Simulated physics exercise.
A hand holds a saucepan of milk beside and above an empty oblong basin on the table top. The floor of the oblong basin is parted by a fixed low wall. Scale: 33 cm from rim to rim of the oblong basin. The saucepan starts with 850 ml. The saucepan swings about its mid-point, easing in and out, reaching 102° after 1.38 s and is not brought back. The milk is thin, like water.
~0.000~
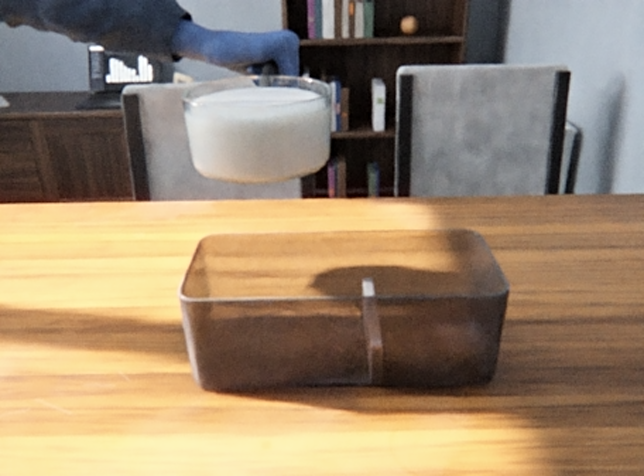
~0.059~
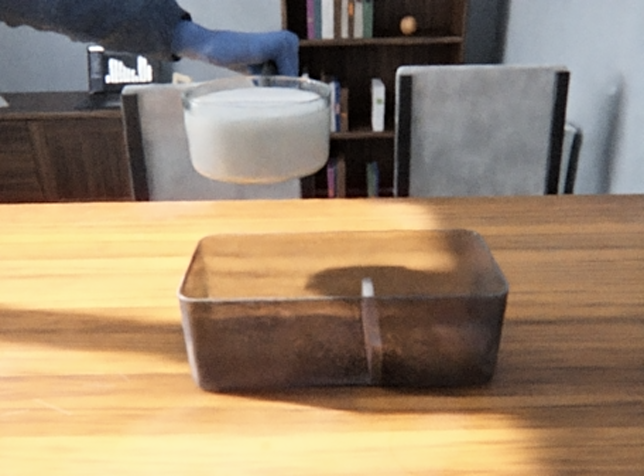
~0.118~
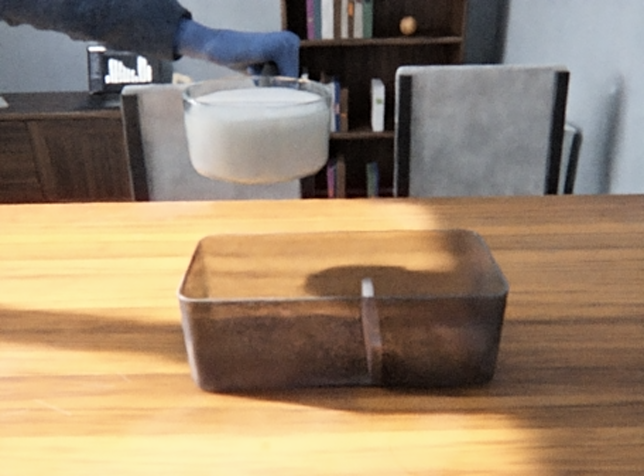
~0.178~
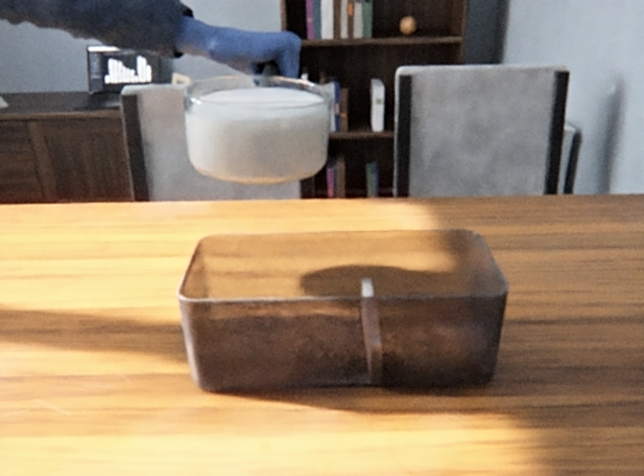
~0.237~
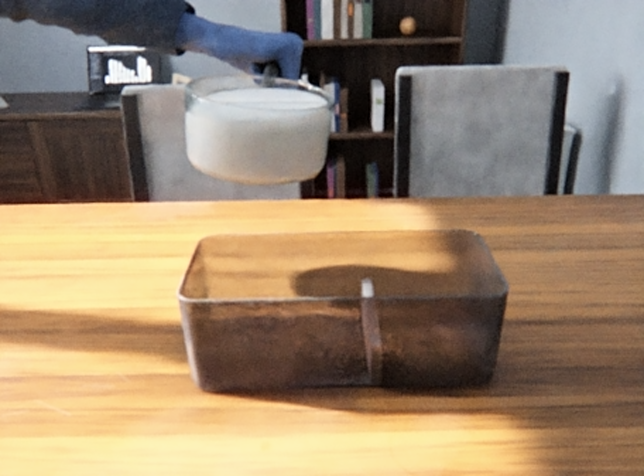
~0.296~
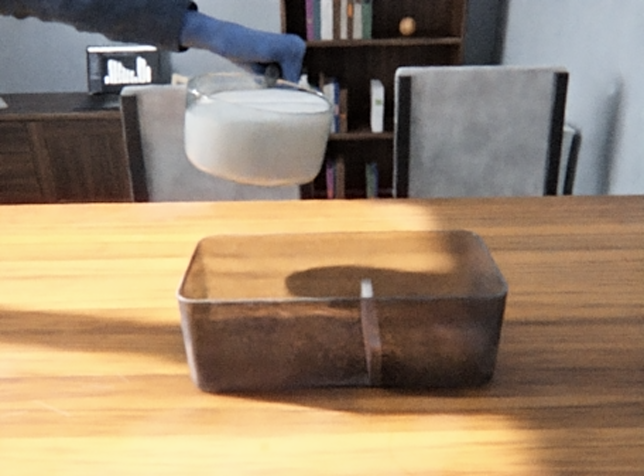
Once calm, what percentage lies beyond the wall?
Roughly 75 per cent is past the wall.
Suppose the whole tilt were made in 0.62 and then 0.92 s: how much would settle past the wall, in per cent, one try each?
In turn about 60 and 70 per cent.
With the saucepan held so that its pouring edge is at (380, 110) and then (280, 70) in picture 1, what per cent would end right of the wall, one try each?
First 95, then 40 per cent.
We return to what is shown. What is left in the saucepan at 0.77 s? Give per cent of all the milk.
About 56 per cent.
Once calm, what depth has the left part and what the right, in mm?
Some 8 mm on the left and 36 mm on the right.
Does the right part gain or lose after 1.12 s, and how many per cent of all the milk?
The share moves up, by some 3 per cent.
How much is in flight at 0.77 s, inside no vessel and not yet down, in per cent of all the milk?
Some 30 per cent.
After 0.77 s the tilt is 60° and 56 per cent is still to pour, 1 is left of the wall and 14 right of it.
After 1.12 s the tilt is 93° and 11 per cent is still to pour, 7 is left of the wall and 72 right of it.
After 1.48 s the tilt is 102° and 1 per cent is still to pour, 23 is left of the wall and 75 right of it.
After 1.88 s the tilt is 102° and 0 per cent is still to pour, 24 is left of the wall and 75 right of it.
In the end 24 per cent lies left of the wall, 75 right of it and 1 outside.
